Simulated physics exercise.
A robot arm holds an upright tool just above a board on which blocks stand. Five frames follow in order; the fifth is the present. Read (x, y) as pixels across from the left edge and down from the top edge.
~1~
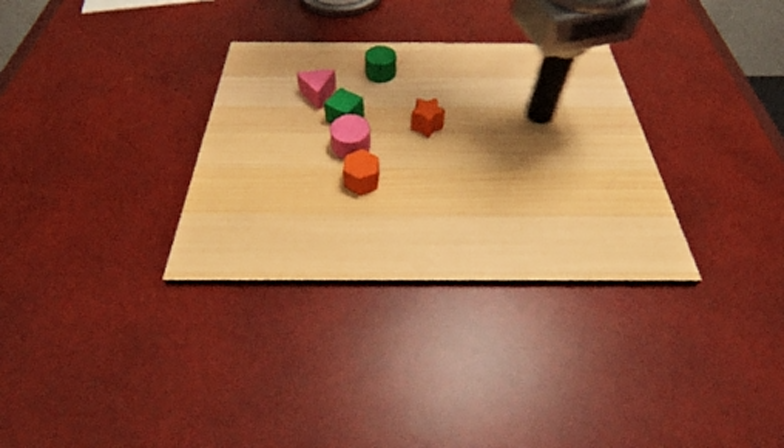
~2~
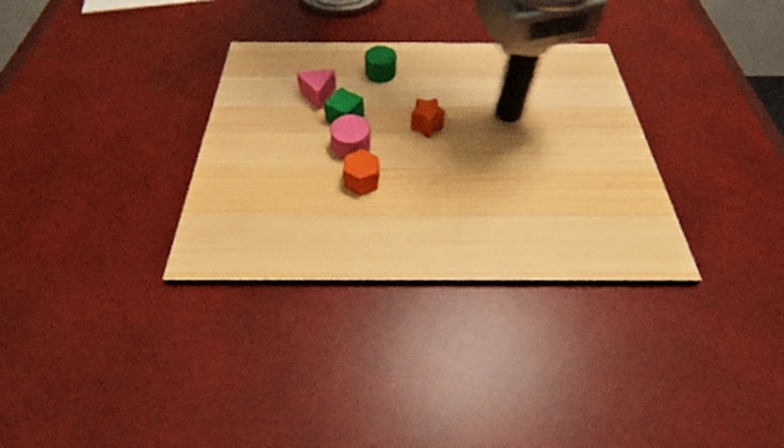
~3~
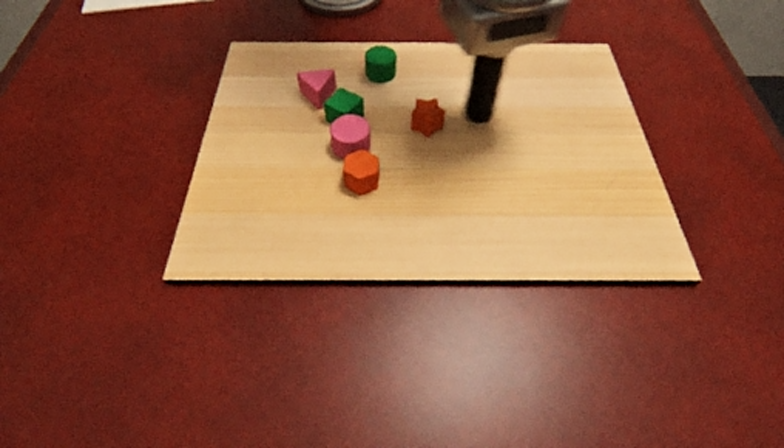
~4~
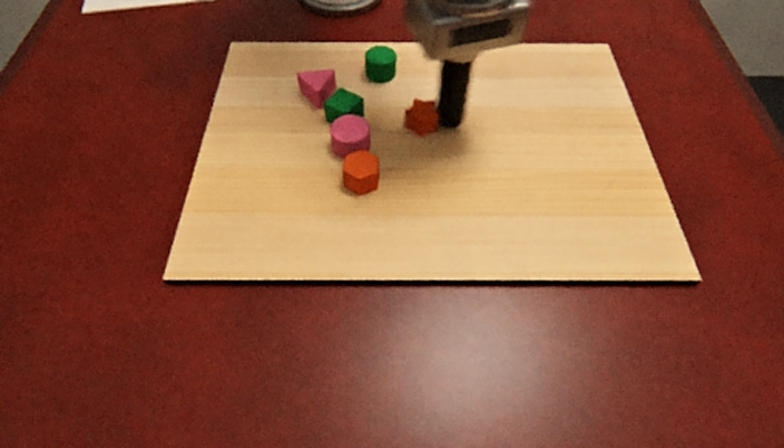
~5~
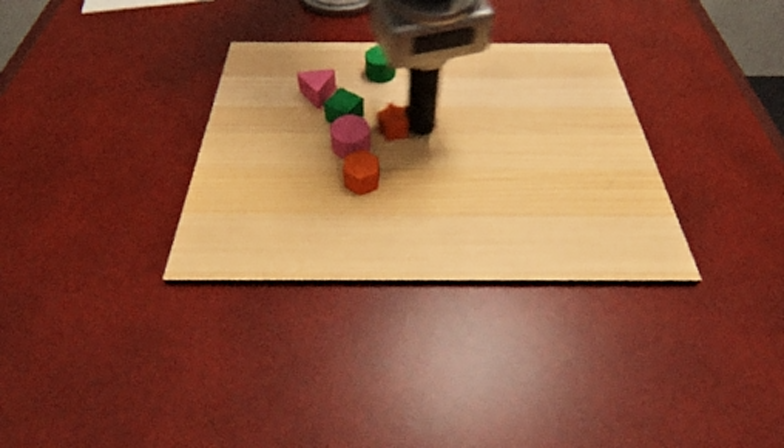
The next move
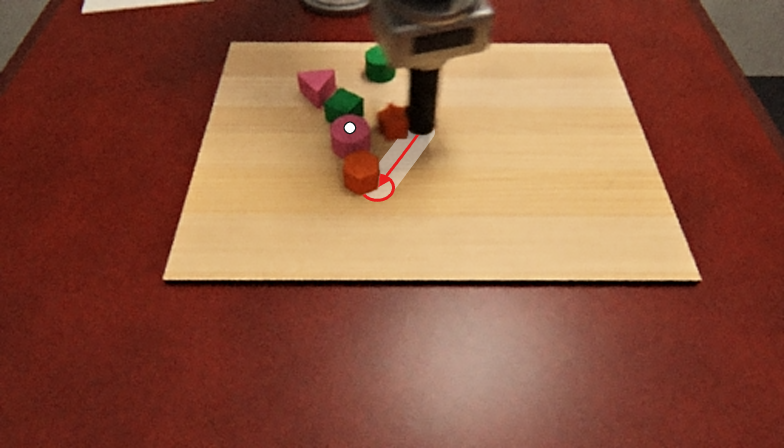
In this clip, a robot arm moves a dark upright tool leftward above a wooden board holding small pink, green and orange blocks, then meets the orange star and pushes it a short way left toward the pink cylinder.
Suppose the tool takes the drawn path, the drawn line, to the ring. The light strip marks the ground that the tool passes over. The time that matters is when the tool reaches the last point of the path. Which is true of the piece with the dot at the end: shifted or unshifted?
Once the tool is done, the piece with the dot remains in the old spot.
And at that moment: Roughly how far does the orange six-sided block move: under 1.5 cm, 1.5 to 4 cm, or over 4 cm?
Between 1.5 and 4 cm.
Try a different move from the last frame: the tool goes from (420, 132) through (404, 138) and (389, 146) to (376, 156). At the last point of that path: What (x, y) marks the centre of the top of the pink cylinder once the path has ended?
Near (323, 130).
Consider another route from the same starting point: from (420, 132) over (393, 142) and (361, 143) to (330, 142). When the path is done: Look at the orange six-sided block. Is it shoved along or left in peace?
The push misses it.
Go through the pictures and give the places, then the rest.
Tip of the tool at (539, 115), middles of tops, pink cylinder at (350, 128), orange six-sided block at (361, 163), orange star at (428, 108), in the first picture.
Tool at (509, 113), nothing pushed, in the second picture.
Tool at (478, 114), nothing pushed, in the third picture.
Tool at (449, 119), orange star at (423, 108), in the fourth picture.
Tool at (421, 126), pink cylinder at (350, 128), orange six-sided block at (361, 163), orange star at (394, 113), in the fifth picture.
The line goes straight from (420, 132) to (377, 187); the dot is on the pink cylinder.
What follows on the original path. One third of the way, tool at (407, 144); orange star at (386, 116), turned 35° clockwise.
Two thirds of the way, tool at (392, 163); orange star at (386, 116), turned 35° clockwise.
At the end, tool at (377, 182); pink cylinder unmoved; orange six-sided block at (342, 173), turned 40° clockwise; orange star at (386, 116), turned 35° clockwise.
